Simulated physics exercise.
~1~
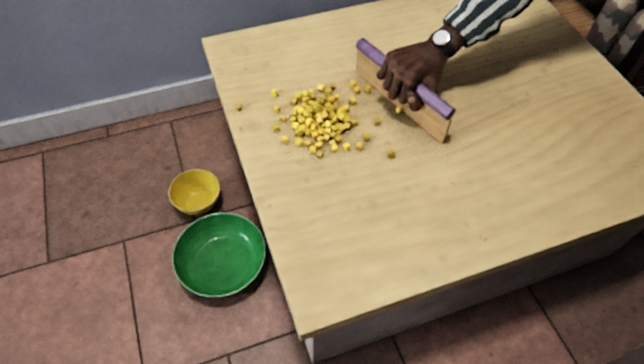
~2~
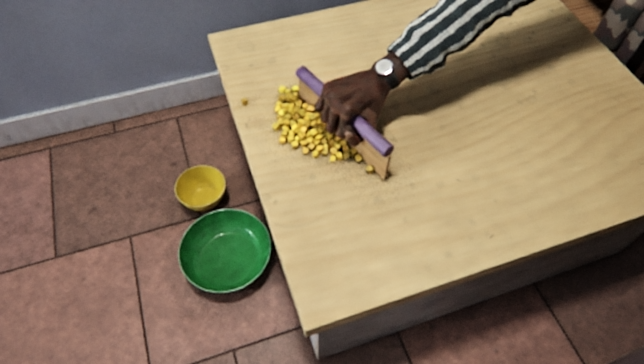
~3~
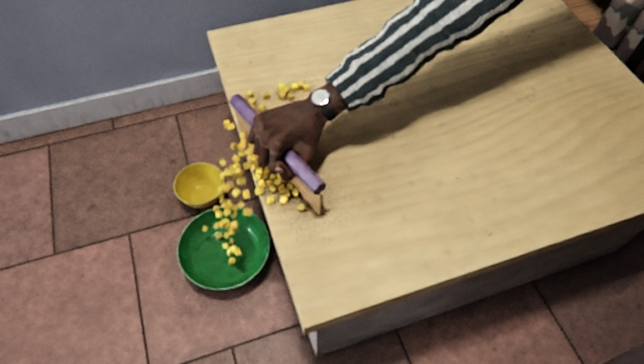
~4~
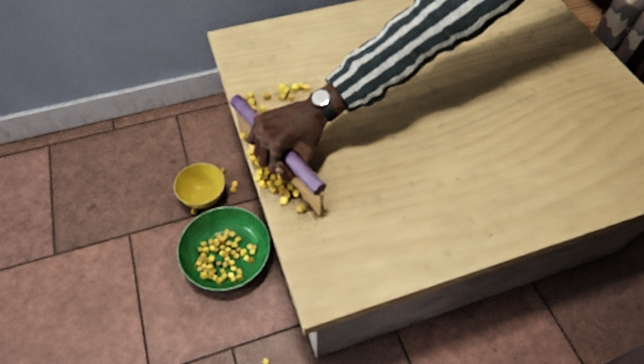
Hand with purple-topped scraper pushing yellow cubes left across a wooden table, many dropping into a green bowl, others staying on top.
